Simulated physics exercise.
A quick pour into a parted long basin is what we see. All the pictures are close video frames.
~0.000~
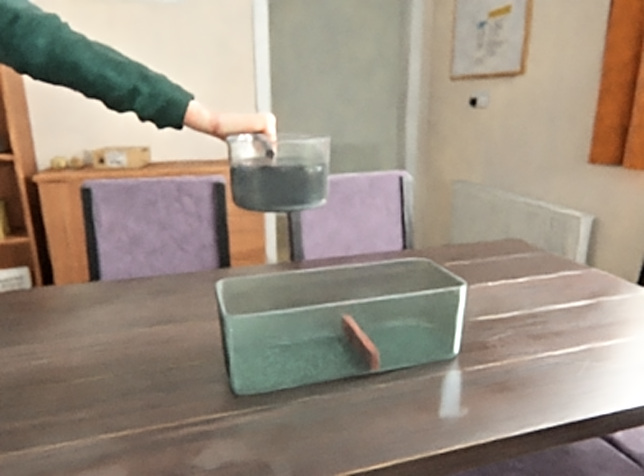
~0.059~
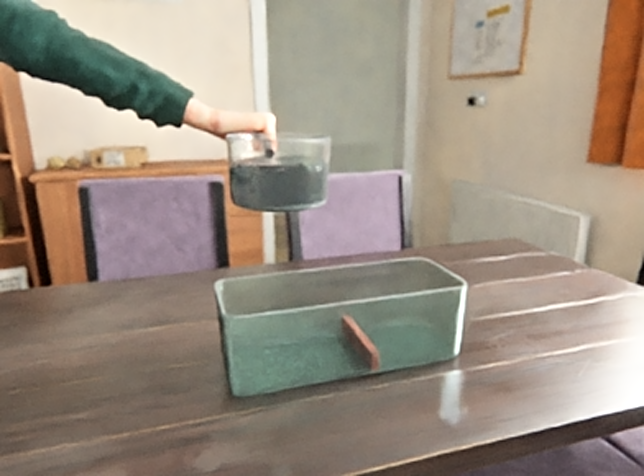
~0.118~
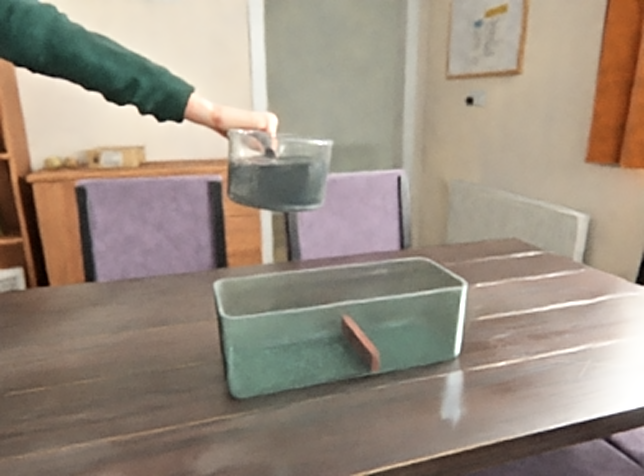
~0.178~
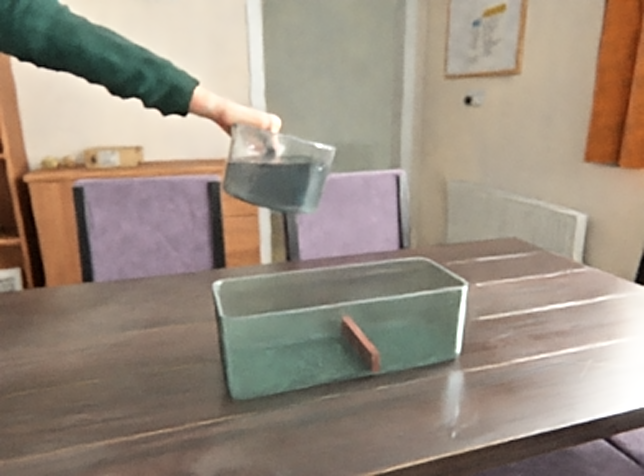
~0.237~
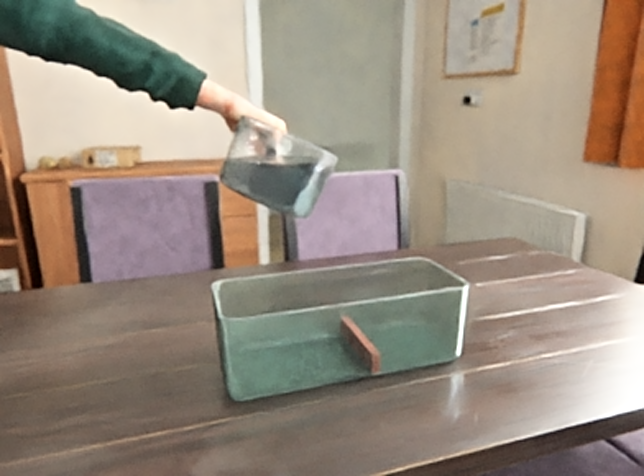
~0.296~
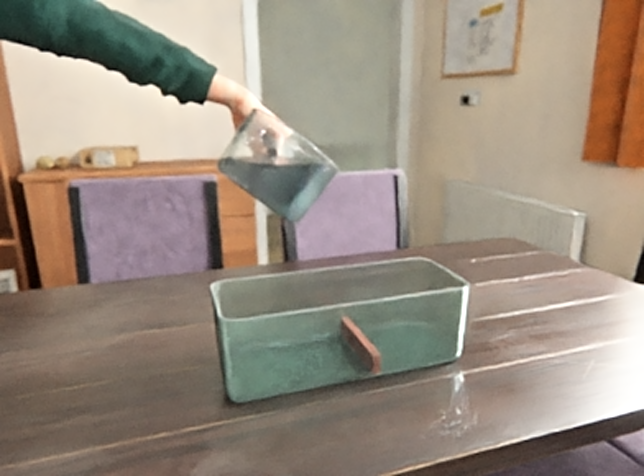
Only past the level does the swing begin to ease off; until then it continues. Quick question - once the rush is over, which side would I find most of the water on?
Fullest on the right.
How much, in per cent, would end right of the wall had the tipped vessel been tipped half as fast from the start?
Near 75 parts in a hundred.
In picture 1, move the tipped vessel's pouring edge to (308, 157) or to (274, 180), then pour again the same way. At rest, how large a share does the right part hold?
Close to 30 % for the first start and close to 20 % for the second.
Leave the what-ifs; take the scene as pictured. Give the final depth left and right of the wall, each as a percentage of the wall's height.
I'd say close to 20 per cent on the left side and 90 on the right.
By 0.56 s the tilt is 91° and 44 per cent is still to pour, 1 is left of the wall and 12 right of it.
By 0.76 s the tilt is 99° and 14 per cent is still to pour, 12 is left of the wall and 61 right of it.
By 0.97 s the tilt is 99° and 3 per cent is still to pour, 17 is left of the wall and 74 right of it.
By 1.19 s the tilt is 99° and 1 per cent is still to pour, 21 is left of the wall and 77 right of it.
At rest 25 per cent lies left of the wall, 74 right of it and 1 outside.
